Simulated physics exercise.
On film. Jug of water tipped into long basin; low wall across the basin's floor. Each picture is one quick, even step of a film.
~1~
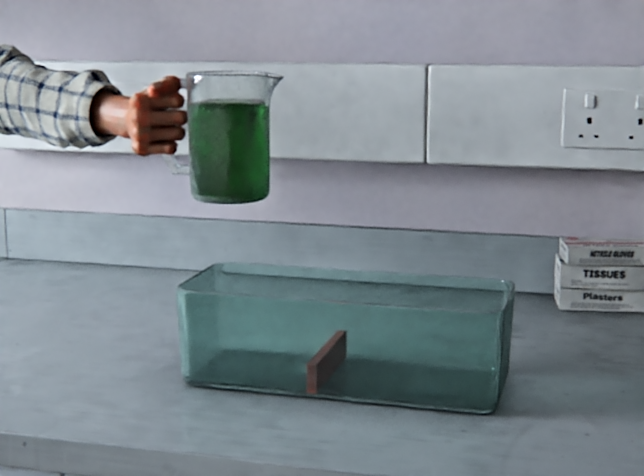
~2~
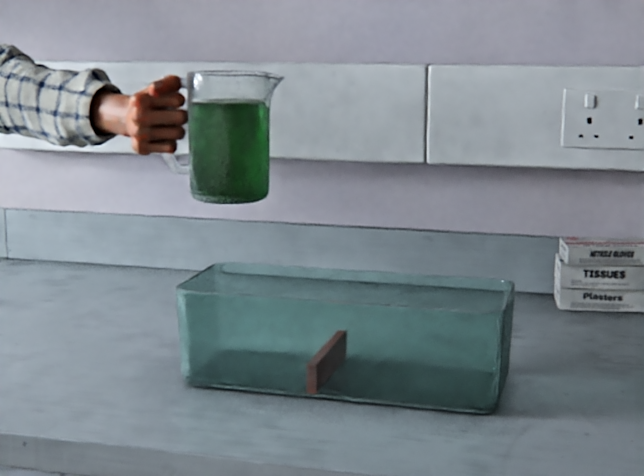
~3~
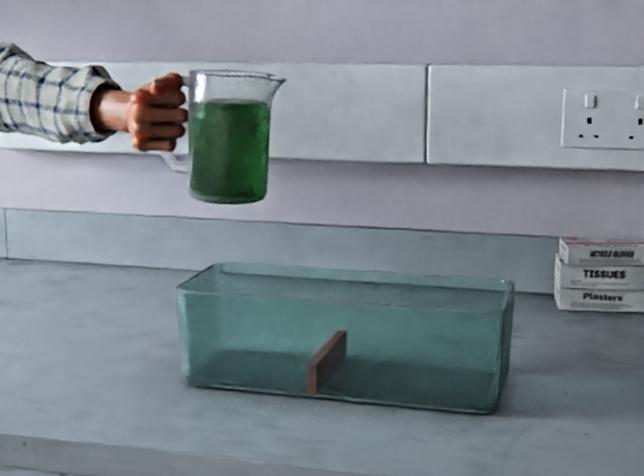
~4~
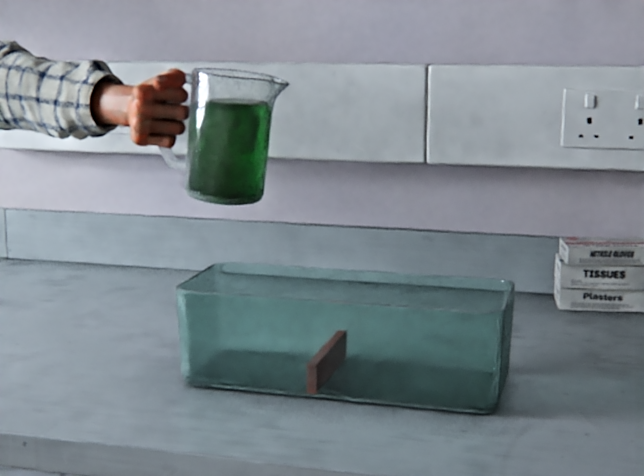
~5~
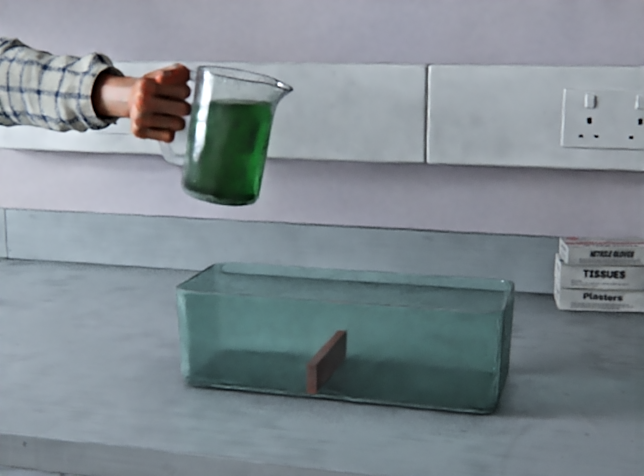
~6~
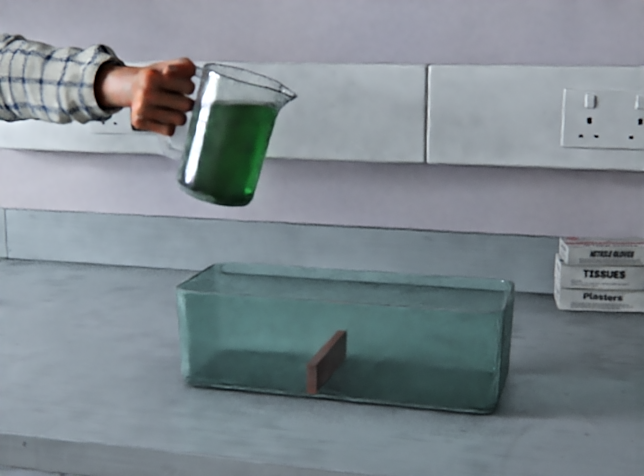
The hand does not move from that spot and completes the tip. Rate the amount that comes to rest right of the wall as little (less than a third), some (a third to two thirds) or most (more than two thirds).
Most.
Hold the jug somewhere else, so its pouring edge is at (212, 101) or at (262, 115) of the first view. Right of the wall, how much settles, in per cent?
About 5 per cent, then about 50 per cent.
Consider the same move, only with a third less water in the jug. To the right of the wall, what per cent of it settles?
90 per cent or so.
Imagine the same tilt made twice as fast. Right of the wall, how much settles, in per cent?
Roughly 90 percent.
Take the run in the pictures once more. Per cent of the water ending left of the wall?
About 10 percent.
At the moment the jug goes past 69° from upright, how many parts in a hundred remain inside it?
Roughly 90 %.
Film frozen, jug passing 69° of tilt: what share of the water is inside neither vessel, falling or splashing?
Estimated at 10 per cent or so.
A moment on, the jug is tipped part way and 88 per cent is still to pour, 0 is left of the wall and 2 right of it.
Next, the jug is tipped right over and 37 per cent is still to pour, 2 is left of the wall and 39 right of it.
Then the jug is tipped right over and 3 per cent is still to pour, 7 is left of the wall and 84 right of it.
Later the jug is tipped right over and 0 per cent is still to pour, 8 is left of the wall and 90 right of it.
At rest 9 per cent lies left of the wall, 90 right of it and 2 outside.
